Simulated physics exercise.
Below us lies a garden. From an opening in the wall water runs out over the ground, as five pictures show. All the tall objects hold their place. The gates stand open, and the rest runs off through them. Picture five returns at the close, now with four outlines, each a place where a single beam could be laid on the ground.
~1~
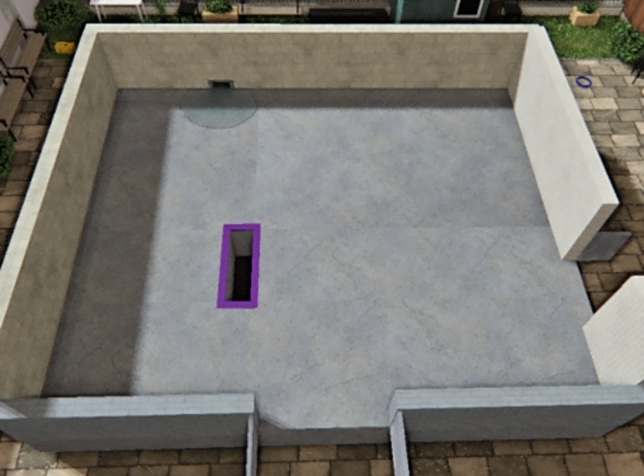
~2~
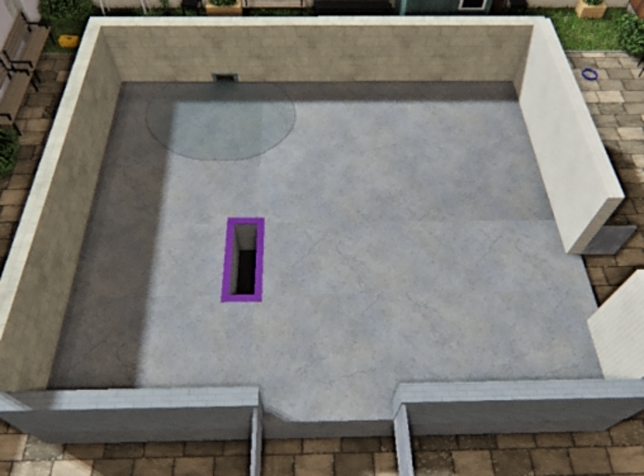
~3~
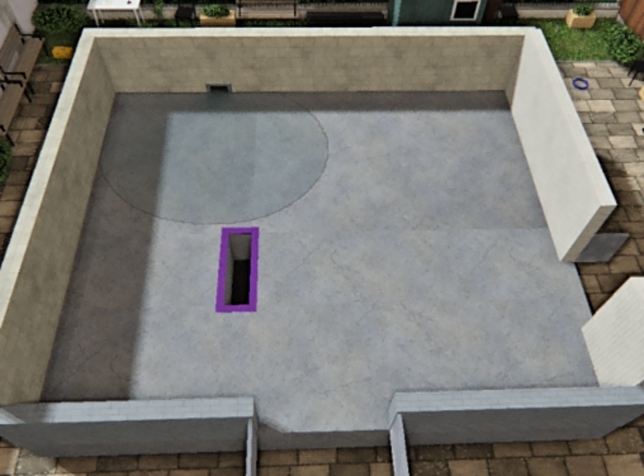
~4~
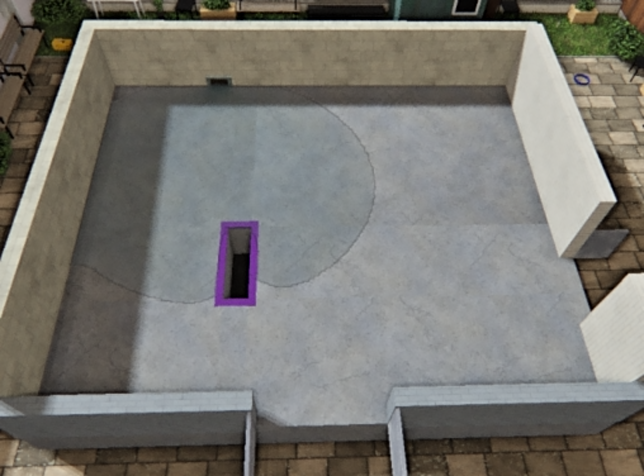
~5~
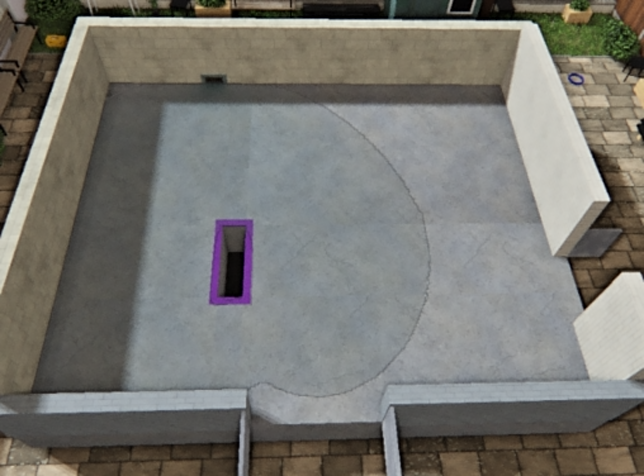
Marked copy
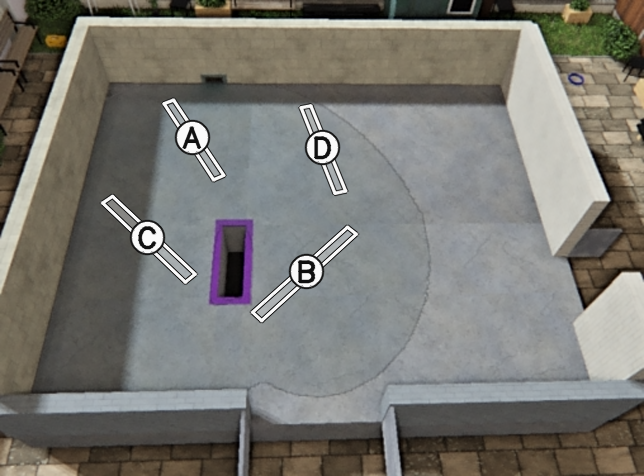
In a walled garden yard, water spreads from the back wall across the floor and around a purple-edged gully.
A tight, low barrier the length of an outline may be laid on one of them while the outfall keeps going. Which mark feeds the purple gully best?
Use place C.
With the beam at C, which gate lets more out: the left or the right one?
The left gate.
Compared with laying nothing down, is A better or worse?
It is worse.
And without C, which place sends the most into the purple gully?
The answer is B.
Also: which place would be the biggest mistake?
A.
In white, A from (168, 101) to (218, 177); B from (257, 316) to (351, 230); C from (107, 199) to (190, 278); D from (305, 106) to (340, 192).
With A, about 15 % of the stream goes into the purple gully, about 82 % out by the gates.
With B, about 35 % of the stream goes into the purple gully, about 60 % out by the gates.
With C, about 48 % of the stream goes into the purple gully, about 47 % out by the gates.
With D, about 23 % of the stream goes into the purple gully, about 71 % out by the gates.
